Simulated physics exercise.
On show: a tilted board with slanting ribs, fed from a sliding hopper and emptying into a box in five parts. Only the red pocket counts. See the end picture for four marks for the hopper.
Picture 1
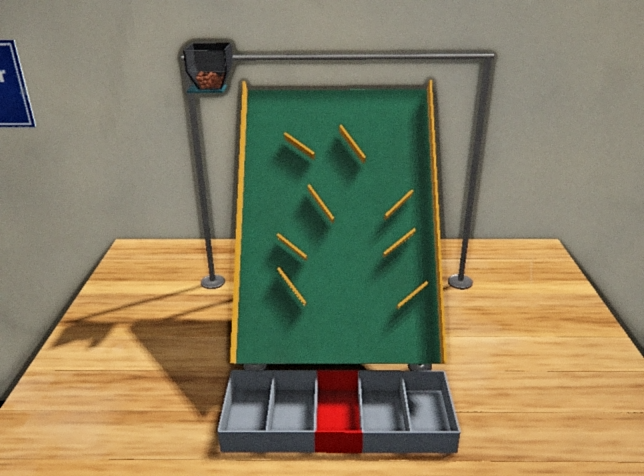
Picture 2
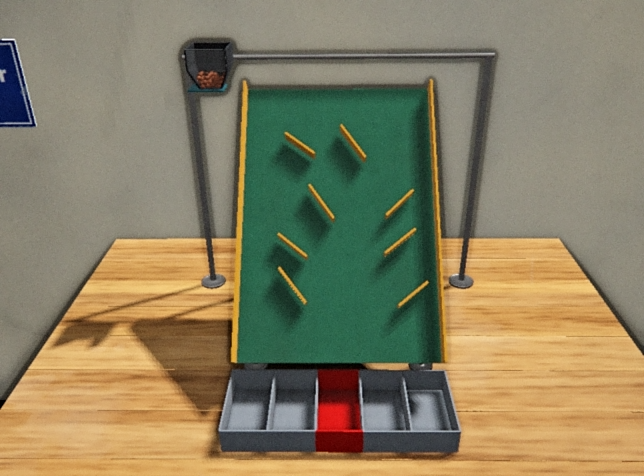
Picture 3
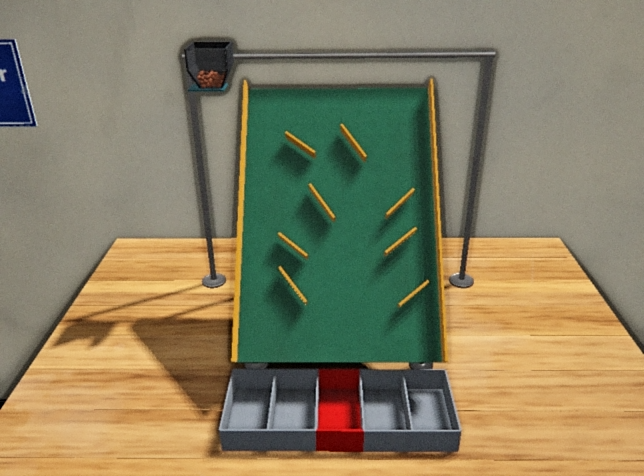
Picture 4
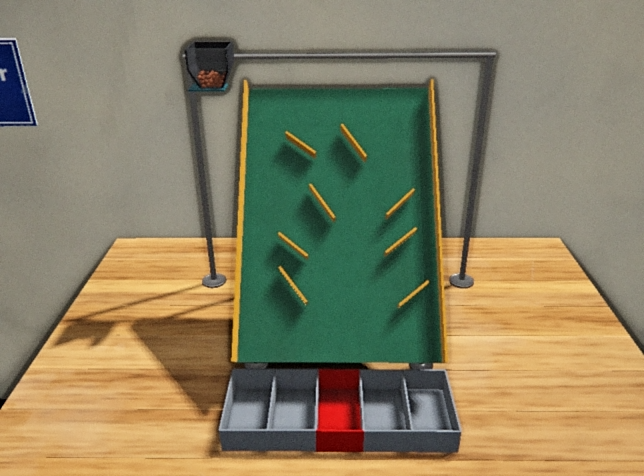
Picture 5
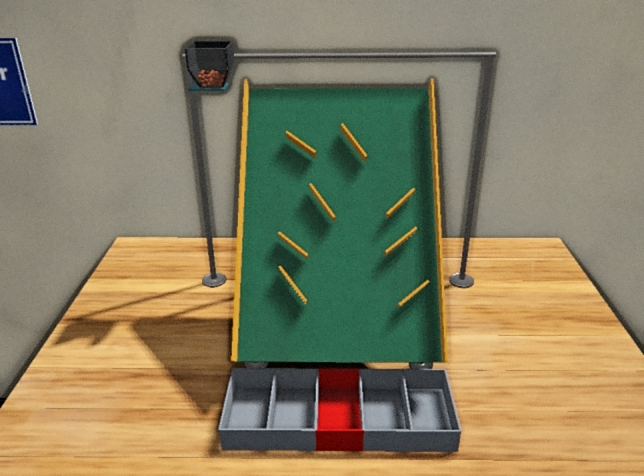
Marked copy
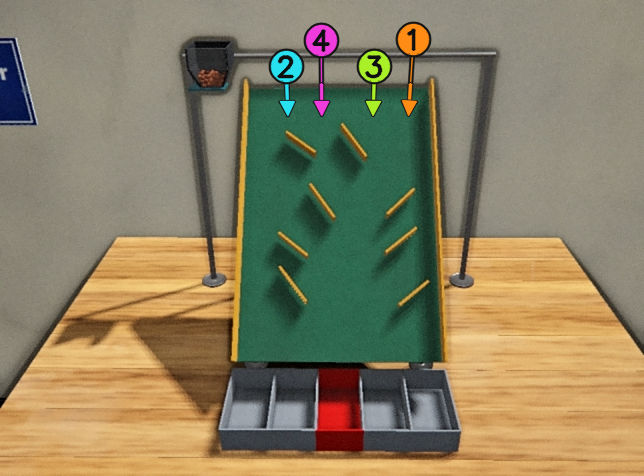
On a wooden tabletop, a hopper of clay pellets sits still above a tilted green board with slanting ribs and a red-centred box.
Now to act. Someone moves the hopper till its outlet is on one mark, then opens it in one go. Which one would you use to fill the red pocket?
I would pick mark 3.
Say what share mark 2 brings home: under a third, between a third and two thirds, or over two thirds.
It is under a third.
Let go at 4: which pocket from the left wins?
The fourth.
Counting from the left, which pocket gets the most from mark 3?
The third from the left.
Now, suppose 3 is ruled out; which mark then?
1.
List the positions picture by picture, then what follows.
In the first picture, hopper (212, 79), clay pellets, door shut.
In the second picture, ribs (285, 132) to (314, 153), (341, 125) to (365, 157), (309, 184) to (334, 218).
In the third picture, ribs (387, 214) to (414, 189), (279, 233) to (307, 256), (386, 252) to (416, 228).
In the fourth picture, ribs (280, 267) to (306, 302), (400, 305) to (429, 281).
In the fifth picture, red pocket (340, 439), number 3 of 5 from the left.
On the marked copy, mark 1 meets the board at (408, 110); mark 2 meets the board at (287, 110); mark 3 meets the board at (373, 110); mark 4 meets the board at (321, 110).
With 1, roughly a third in the red pocket, roughly half in other pockets, about a tenth outside the box.
With 2, about a tenth in the red pocket, the larger part in other pockets, about a tenth outside the box.
With 3, roughly two thirds in the red pocket, roughly a quarter in other pockets, about a tenth outside the box.
With 4, about a tenth in the red pocket, the larger part in other pockets, about a tenth outside the box.
